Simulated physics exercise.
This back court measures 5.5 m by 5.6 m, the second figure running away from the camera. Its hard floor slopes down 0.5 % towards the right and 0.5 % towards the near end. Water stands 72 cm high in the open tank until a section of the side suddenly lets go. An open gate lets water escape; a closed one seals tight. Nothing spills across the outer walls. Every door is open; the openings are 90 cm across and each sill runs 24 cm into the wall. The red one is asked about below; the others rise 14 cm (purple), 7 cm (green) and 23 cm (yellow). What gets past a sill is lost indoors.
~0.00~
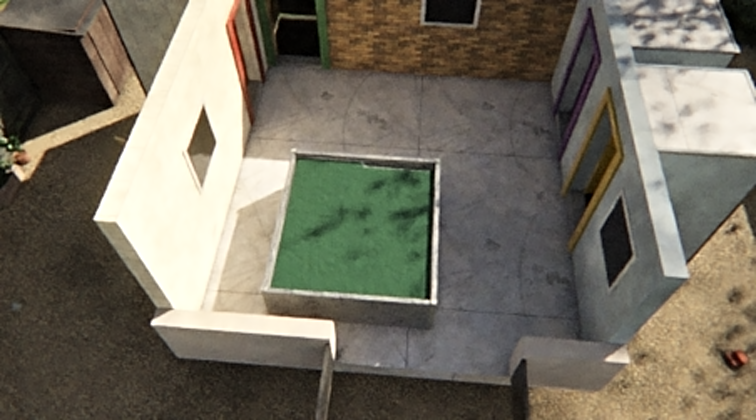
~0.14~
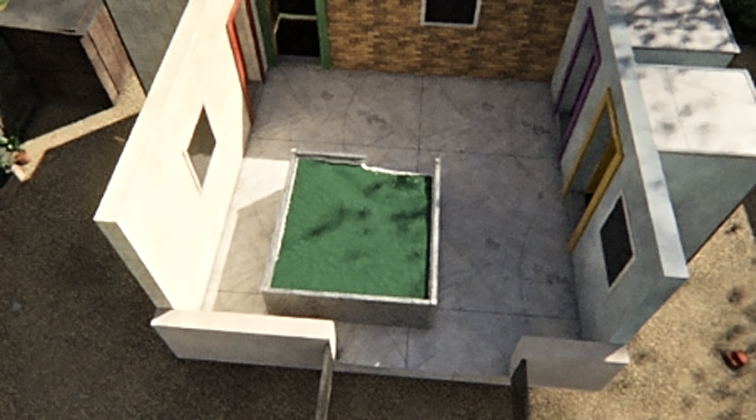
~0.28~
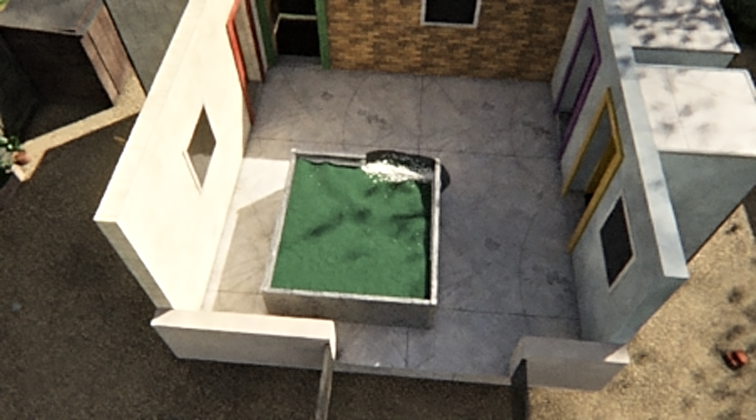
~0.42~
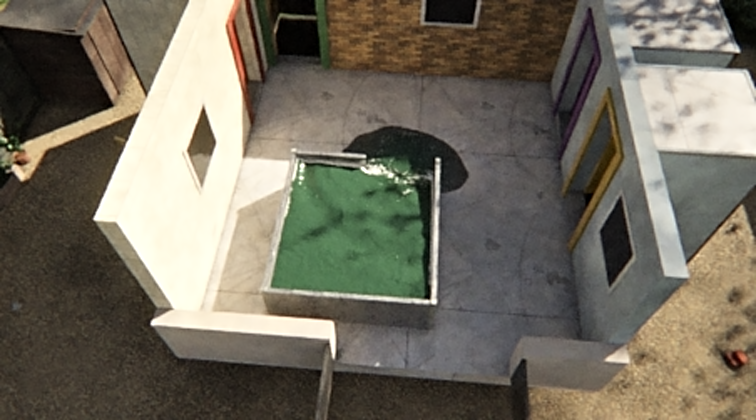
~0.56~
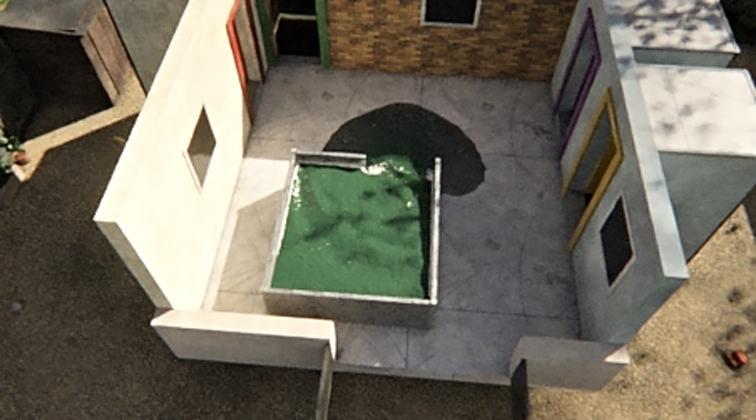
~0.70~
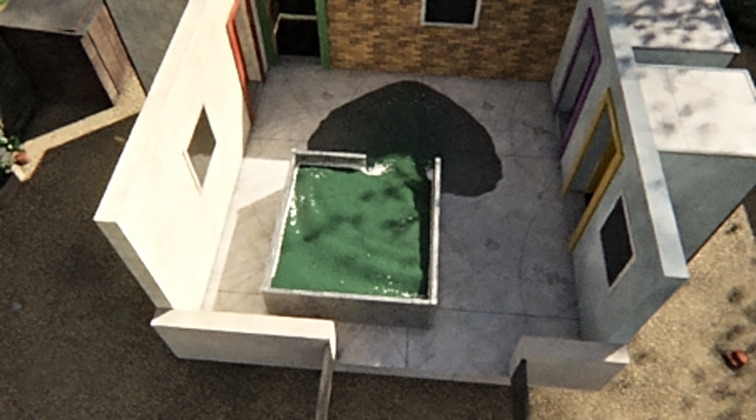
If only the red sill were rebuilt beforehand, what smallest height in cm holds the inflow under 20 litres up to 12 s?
Close to 16 cm is just enough.
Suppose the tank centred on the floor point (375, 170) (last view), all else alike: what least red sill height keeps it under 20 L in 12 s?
About 21 cm.
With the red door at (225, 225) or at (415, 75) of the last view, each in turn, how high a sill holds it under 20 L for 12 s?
About 8.5 and 29 cm.
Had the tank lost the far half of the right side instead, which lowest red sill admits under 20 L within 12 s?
Some 11.0 cm.
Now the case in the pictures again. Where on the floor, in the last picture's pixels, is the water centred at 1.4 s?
At about (380, 209).
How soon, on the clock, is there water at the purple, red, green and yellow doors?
Arrival: Purple 1.6 s, red 1.8 s, green 1.5 s, yellow 3.0 s.
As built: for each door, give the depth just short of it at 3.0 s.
Depths in cm: Purple 21, red 18, green 18, yellow 1.
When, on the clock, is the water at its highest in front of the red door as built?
Around 3.6 s.
After 1.4 s water covers 40 % of the floor, deepest (41 cm) near (408, 185); it has not reached the red door.
After 3.0 s water covers 50 % of the floor, deepest (36 cm) near (547, 83); 18 cm at the red door, 10 litres in over its 9 cm sill.
After 12.0 s water covers 95 % of the floor, deepest (13 cm) near (257, 339); 7 cm at the red door, 121 litres in over its 9 cm sill.
At the red door as built, the water arrived by 1.9 s and peaked near 18 cm at 3.6 s.
Run again over the same 12 s with other heights there, 43 litres in over 13 cm, 10 litres over 17.5 cm. The limit of 20 litres is kept from about 16 cm up.
